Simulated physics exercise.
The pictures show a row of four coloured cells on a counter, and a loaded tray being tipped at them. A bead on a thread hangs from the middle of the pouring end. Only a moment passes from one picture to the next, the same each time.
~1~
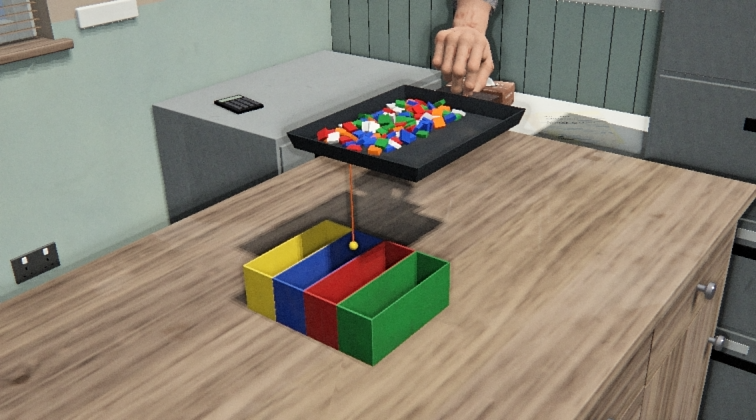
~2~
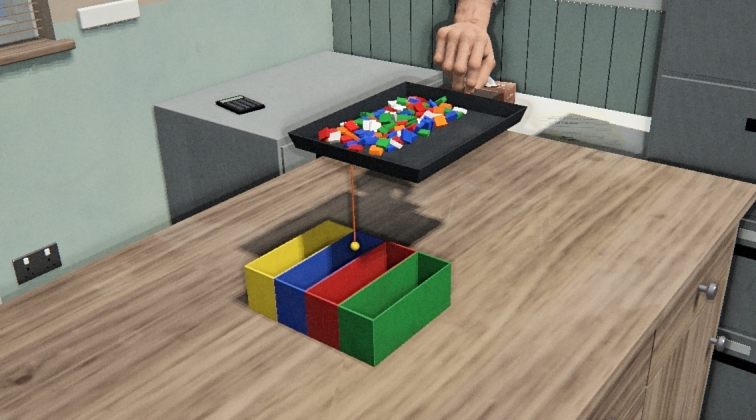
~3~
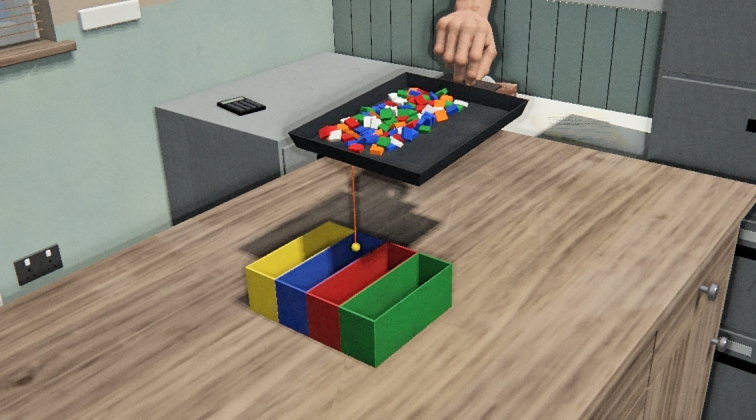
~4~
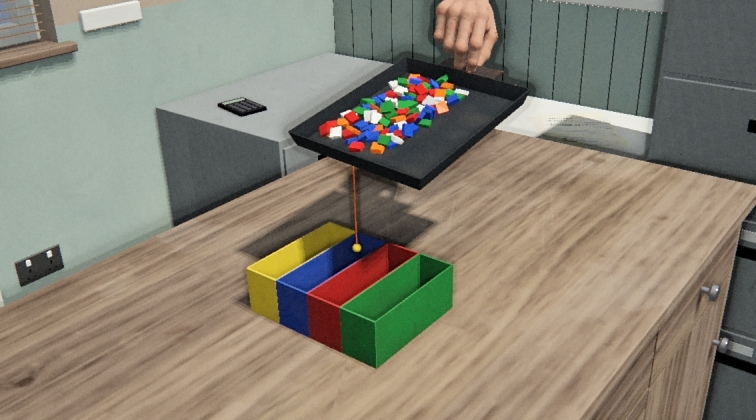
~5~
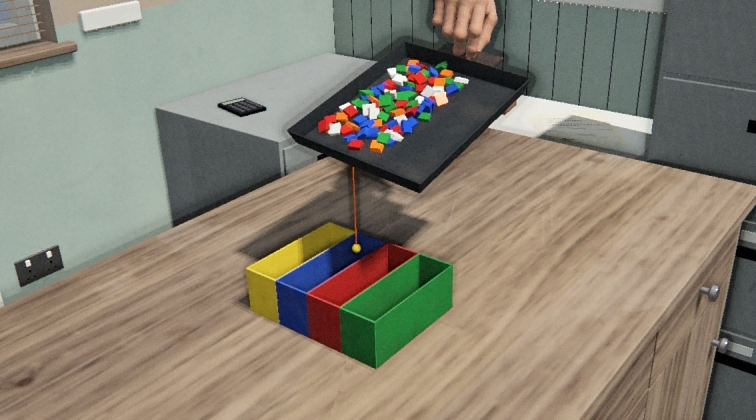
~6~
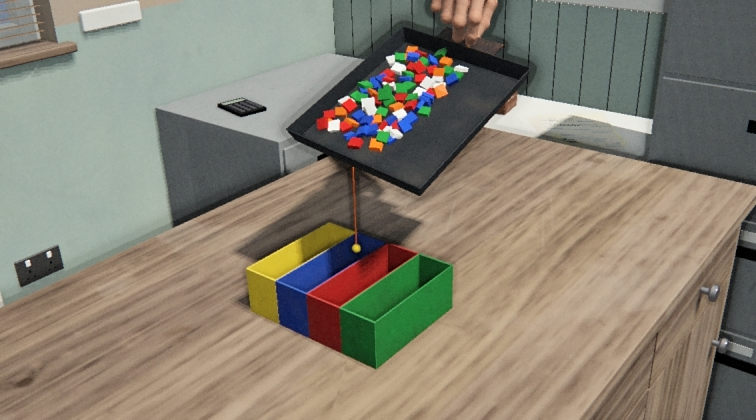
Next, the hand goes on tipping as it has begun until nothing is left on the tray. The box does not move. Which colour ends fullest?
Most goes to the green cell.
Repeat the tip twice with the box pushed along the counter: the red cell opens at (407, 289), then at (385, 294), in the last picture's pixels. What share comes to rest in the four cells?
Near 100 % and 100 %.
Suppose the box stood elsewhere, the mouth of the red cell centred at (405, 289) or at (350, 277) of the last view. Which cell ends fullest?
In turn: The red cell; the green one.
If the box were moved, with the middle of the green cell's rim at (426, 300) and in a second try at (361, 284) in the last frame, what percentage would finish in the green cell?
About 30 and 30 per cent.
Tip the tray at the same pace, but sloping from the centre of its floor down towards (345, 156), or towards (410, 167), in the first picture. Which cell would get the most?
At the first place the yellow cell, at the second green.
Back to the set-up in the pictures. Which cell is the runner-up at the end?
Second comes the cell in red.
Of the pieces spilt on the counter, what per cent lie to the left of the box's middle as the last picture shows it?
Near 10 %.
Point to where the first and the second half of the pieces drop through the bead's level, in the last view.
Around (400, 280) and then (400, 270).
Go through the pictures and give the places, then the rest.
The first frame shows corners of the pouring end near (294, 132) and (416, 165), level; middle of the load near (399, 126), mosaic tiles; bead on its thread near (354, 246); yellow cell near (260, 289); blue cell near (290, 302); red cell near (321, 316); green cell near (355, 331).
The second frame shows corners of the pouring end near (295, 132) and (418, 166), level; middle of the load near (401, 125).
The third frame shows corners of the pouring end near (295, 132) and (418, 170), tipped barely, lowest at the right corner; middle of the load near (401, 120).
The fourth frame shows corners of the pouring end near (295, 131) and (419, 175), tipped a little, lowest at the right corner; middle of the load near (402, 113).
The fifth frame shows corners of the pouring end near (294, 129) and (419, 179), tipped clearly, lowest at the right corner; middle of the load near (401, 105).
The sixth frame shows corners of the pouring end near (293, 128) and (419, 183), tipped clearly, lowest at the right corner; middle of the load near (400, 98); yellow cell near (263, 292); blue cell near (293, 305); red cell near (324, 319); green cell near (358, 334).
Shortly afterwards, tray tipped steeply; all but a few on the tray; a little falling or outside the box.
Next, tray tipped past a quarter turn; near a quarter on the tray; near a third in the green cell; a little in the red cell; only a few in the blue cell; near a third falling or outside the box.
Some moments later, tray tipped past a quarter turn; near half in the green cell; near a quarter in the red cell; only a few in the blue cell; near a quarter falling or outside the box.
In the end, tray tipped past a quarter turn; near half in the green cell; near a quarter in the red cell; only a few in the blue cell; none at all in the yellow cell; near a quarter outside the box.
